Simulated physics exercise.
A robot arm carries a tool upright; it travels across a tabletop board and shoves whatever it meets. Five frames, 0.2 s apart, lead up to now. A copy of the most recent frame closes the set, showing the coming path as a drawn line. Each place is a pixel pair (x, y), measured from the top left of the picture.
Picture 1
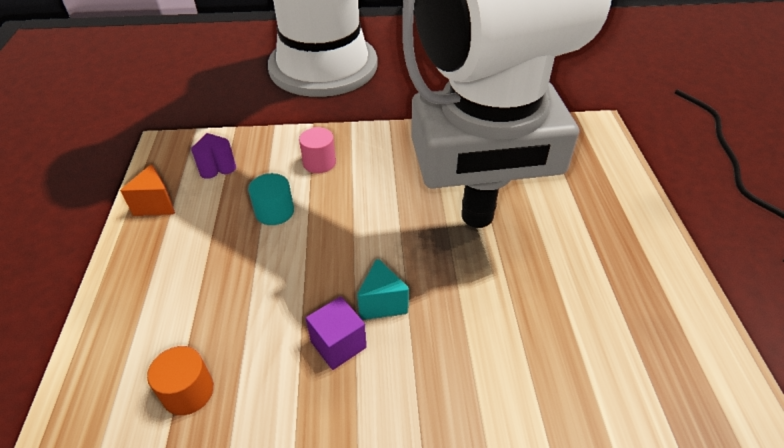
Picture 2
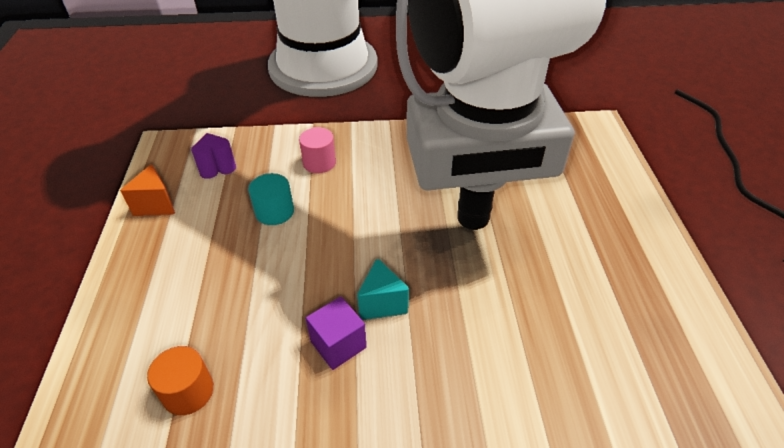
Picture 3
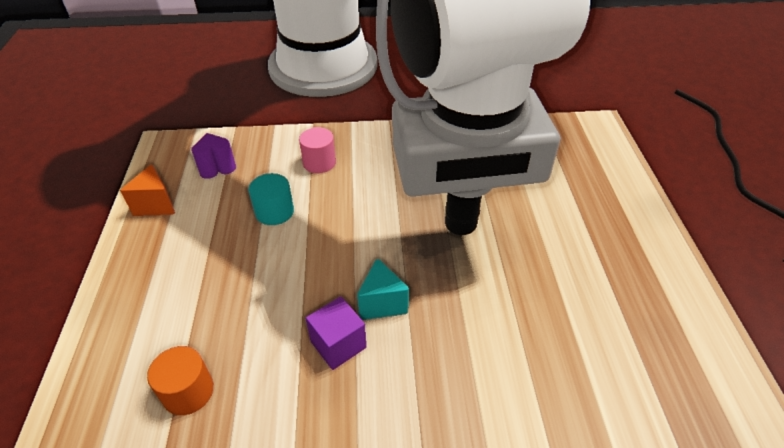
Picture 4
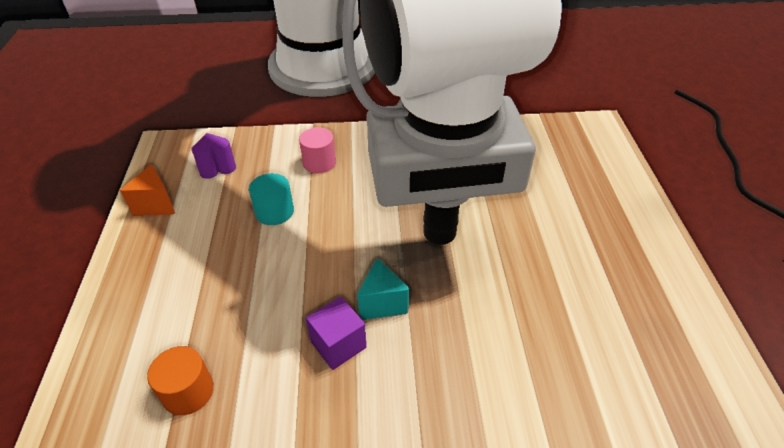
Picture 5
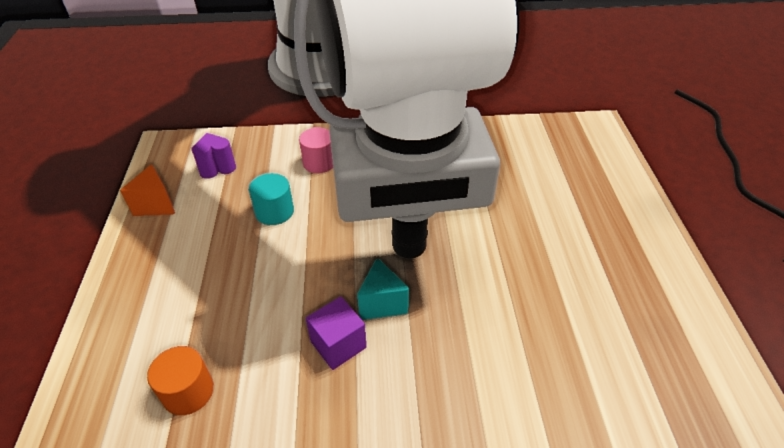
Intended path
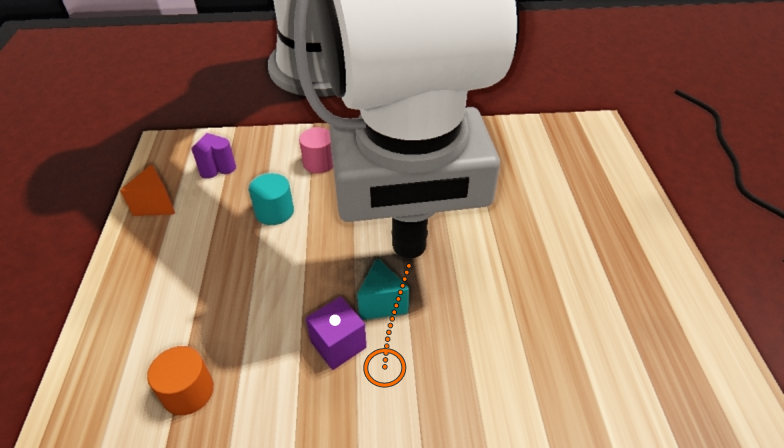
In the video, a robot arm with a black-tipped tool moves left and slightly toward the viewer above a striped wooden board, nearing a turquoise triangle beside a purple block, while all the colored blocks stay still.
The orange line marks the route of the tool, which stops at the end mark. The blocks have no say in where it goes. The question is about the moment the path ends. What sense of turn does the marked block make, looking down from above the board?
It is turned anticlockwise.
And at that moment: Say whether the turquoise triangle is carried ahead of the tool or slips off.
It escapes to one side.
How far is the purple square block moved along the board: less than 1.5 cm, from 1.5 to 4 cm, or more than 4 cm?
Medium: 1.5 to 4 cm.
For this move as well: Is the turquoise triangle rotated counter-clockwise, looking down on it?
No, that is not how it ends up.
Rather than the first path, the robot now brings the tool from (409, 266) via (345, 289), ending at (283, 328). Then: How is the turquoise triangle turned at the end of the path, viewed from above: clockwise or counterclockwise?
Answer: Anticlockwise.
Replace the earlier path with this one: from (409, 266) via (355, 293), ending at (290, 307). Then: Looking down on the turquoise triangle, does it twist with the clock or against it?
From above, counter-clockwise.
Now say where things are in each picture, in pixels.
Tip of the tool (477, 218), middles of tops, purple square block (335, 320), turquoise triangle (381, 280), in the first picture.
Tool (473, 219), nothing pushed, in the second picture.
Tool (461, 225), nothing pushed, in the third picture.
Tool (440, 234), nothing pushed, in the fourth picture.
Tool (409, 247), purple square block (335, 320), turquoise triangle (381, 280), in the fifth picture.
The line goes from (409, 266) via (394, 312), ending at (385, 367); the dot is on the purple square block.
What follows on the original path. One third of the way, tool (399, 278); turquoise triangle (374, 291).
Two thirds of the way, tool (389, 312); purple square block (310, 337), turned 20° anticlockwise; turquoise triangle (351, 318), turned 45° clockwise.
At the end, tool (384, 350); purple square block (307, 339), turned 20° anticlockwise; turquoise triangle (349, 321), turned 45° clockwise.
